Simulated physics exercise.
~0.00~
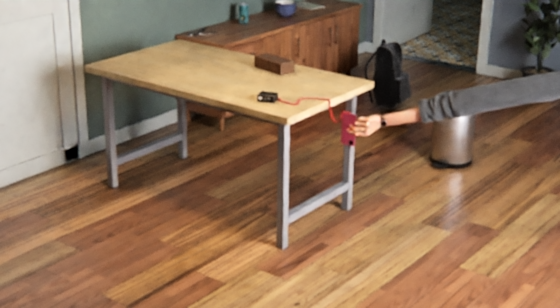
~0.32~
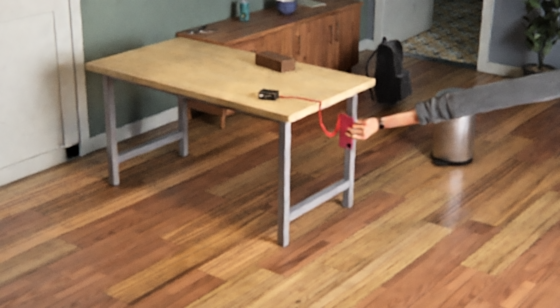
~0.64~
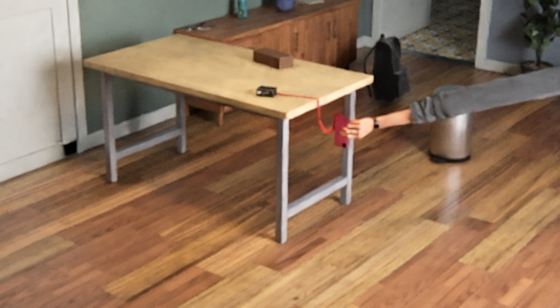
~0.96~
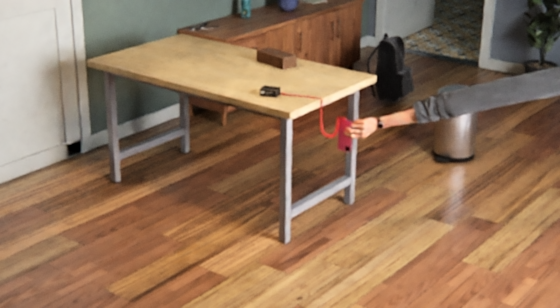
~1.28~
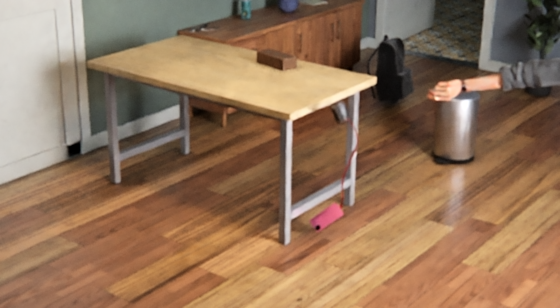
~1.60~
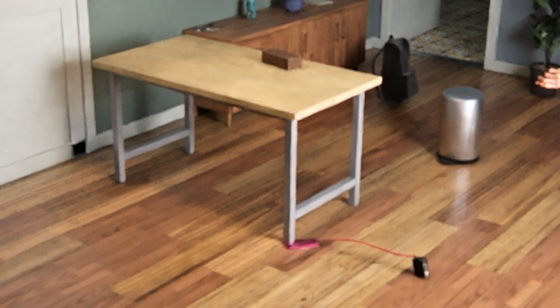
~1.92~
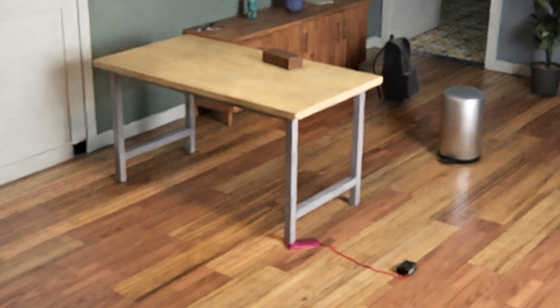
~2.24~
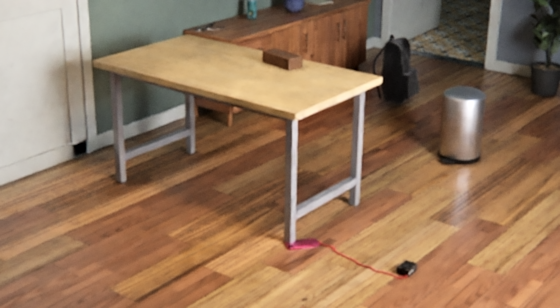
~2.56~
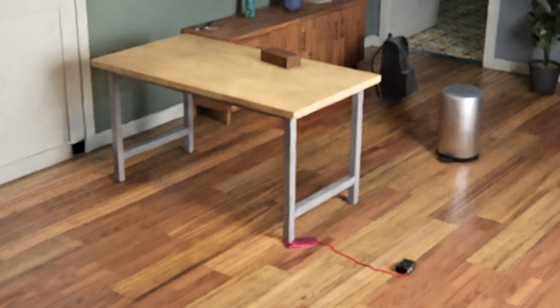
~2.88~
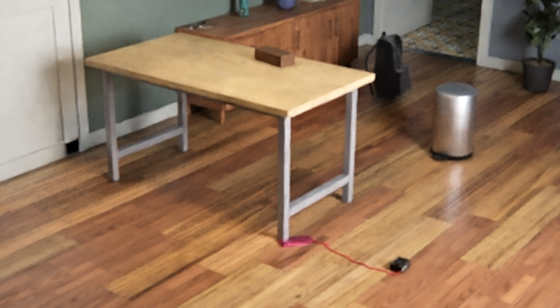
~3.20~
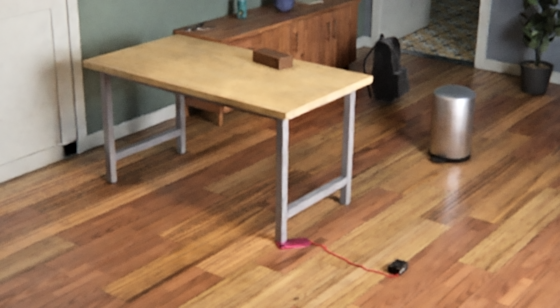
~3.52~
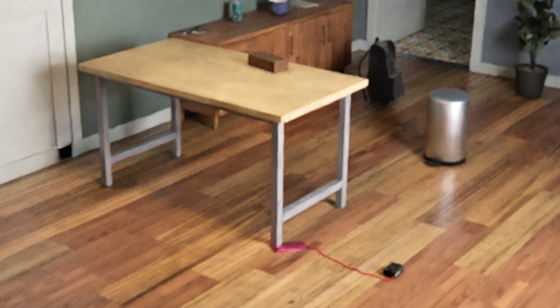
Pink phone falling from a hand beside a table to the wooden floor, its red ribbon dragging a black box down too.
